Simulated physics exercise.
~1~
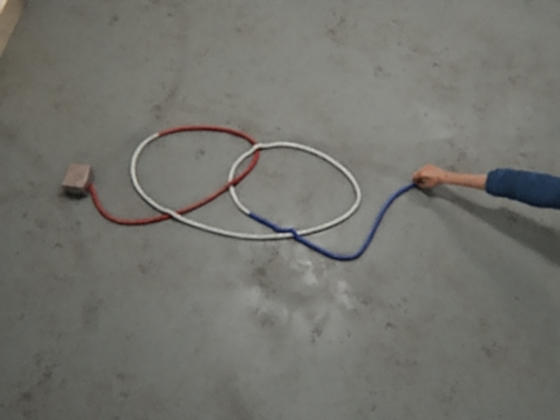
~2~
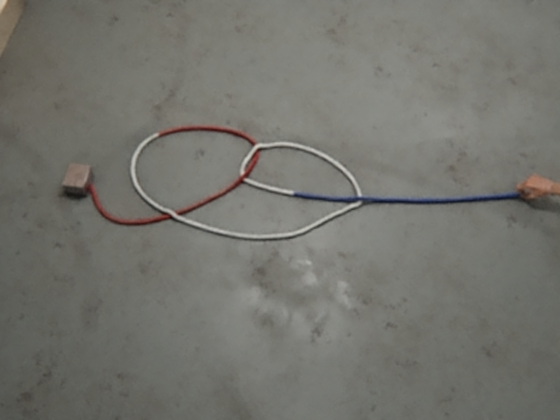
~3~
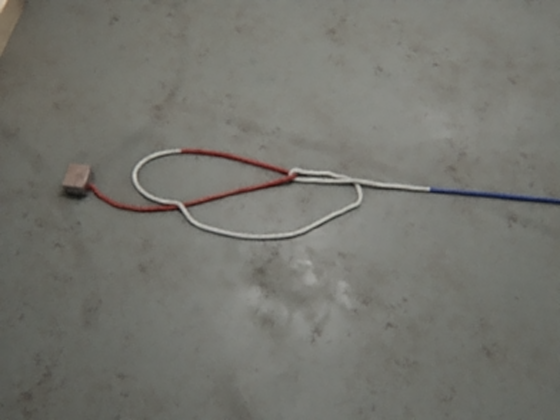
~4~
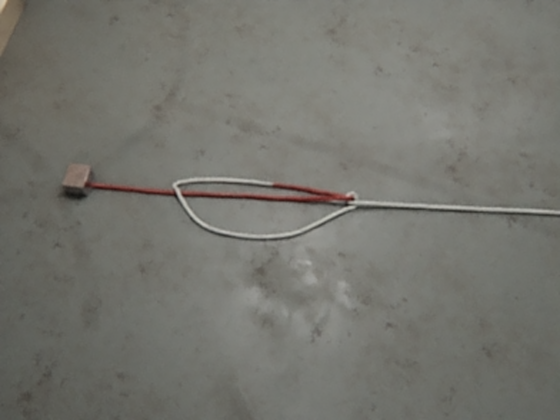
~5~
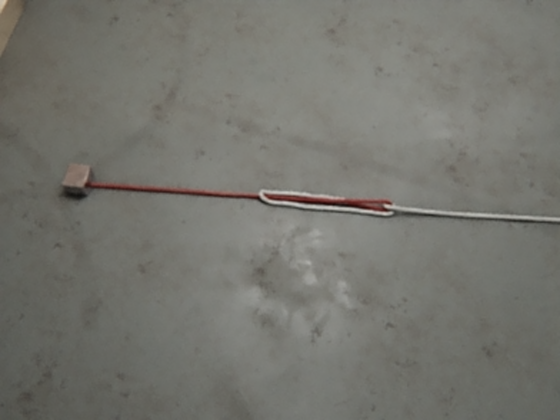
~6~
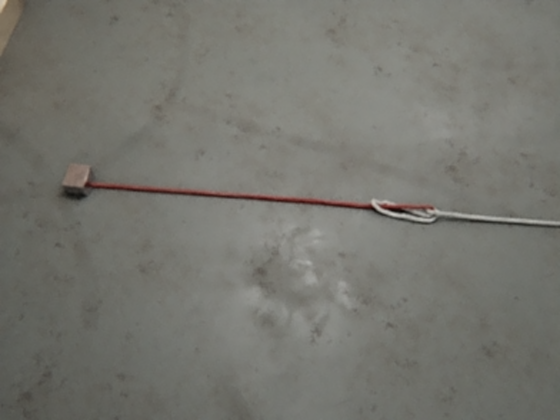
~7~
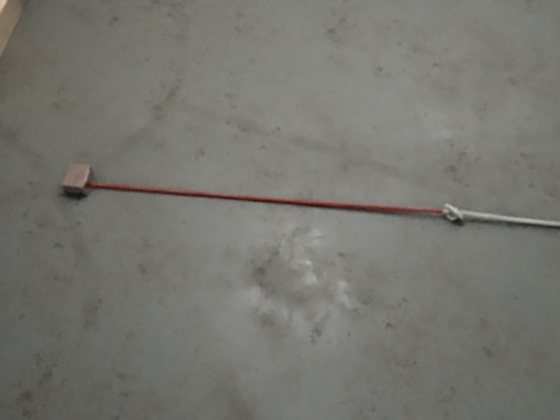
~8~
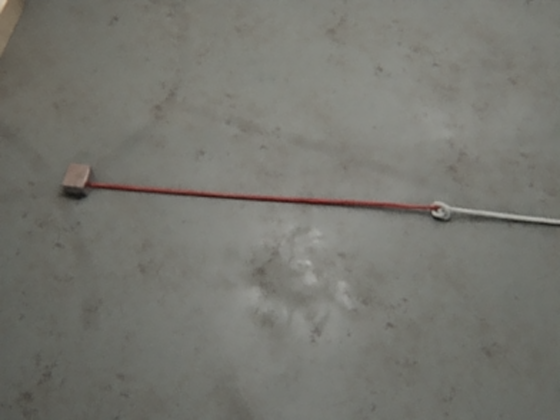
On a grey workshop floor, a hand pulled the blue end of a looped red, white and blue rope off to the right, and the loops shrank until they tightened into a small knot, leaving the rope stretched straight from a block.
